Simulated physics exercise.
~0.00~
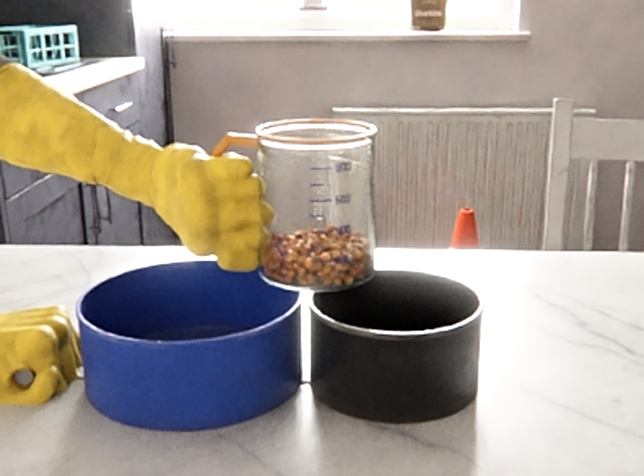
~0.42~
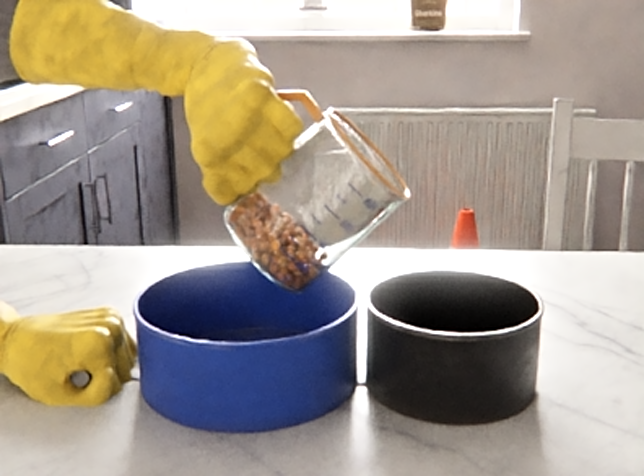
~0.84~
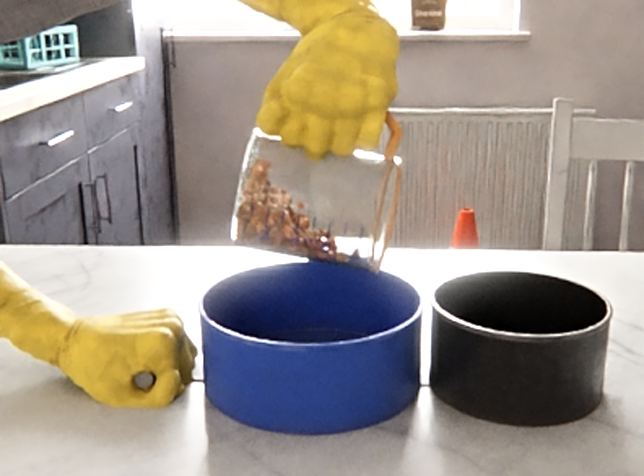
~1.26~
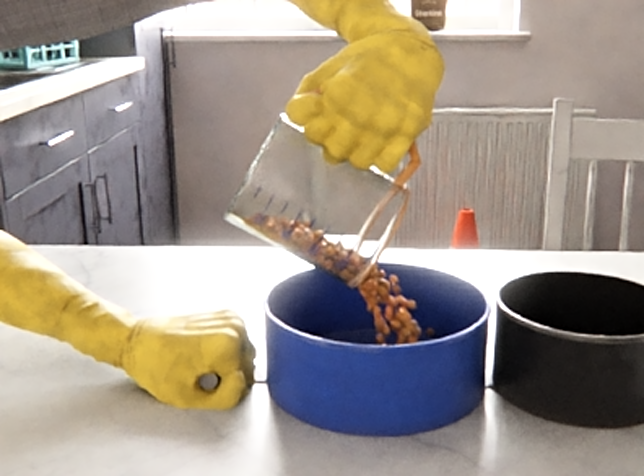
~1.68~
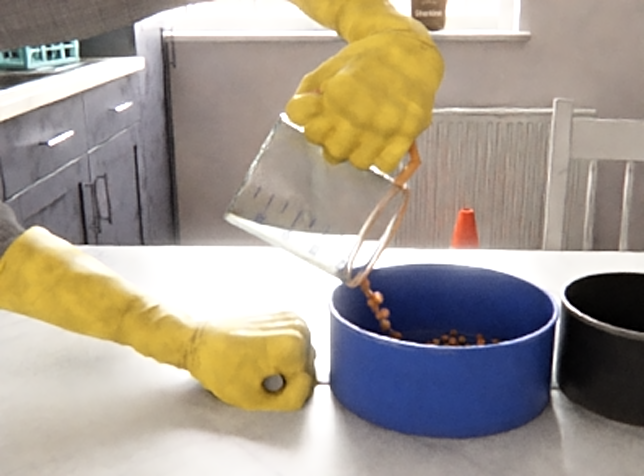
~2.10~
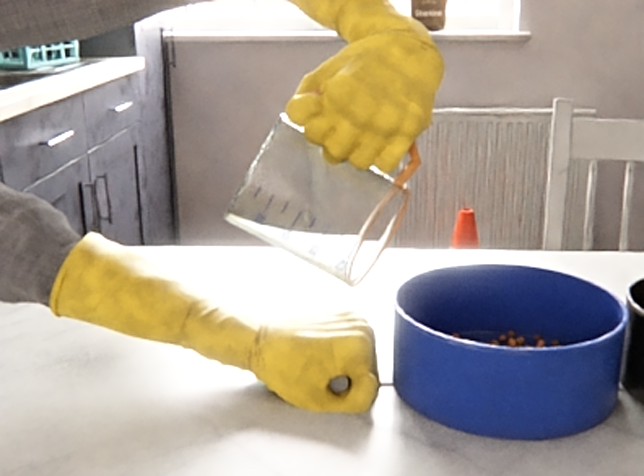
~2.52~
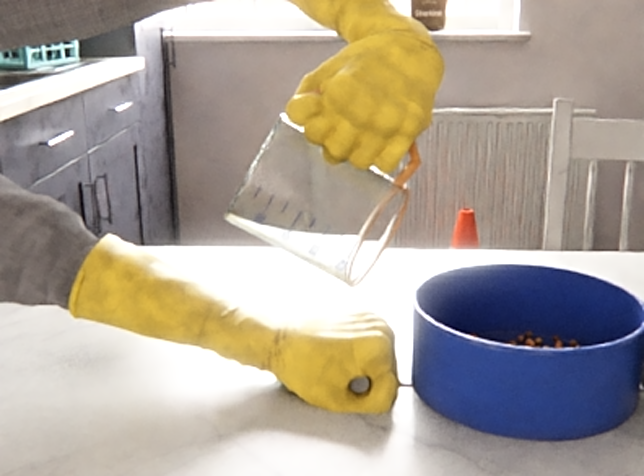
A yellow-gloved hand tipped a clear jug of roasted chickpeas over a table while the other slid a blue pot and a black pot to the right; the chickpeas poured into the blue pot, leaving the jug empty as the black pot moved out of view.
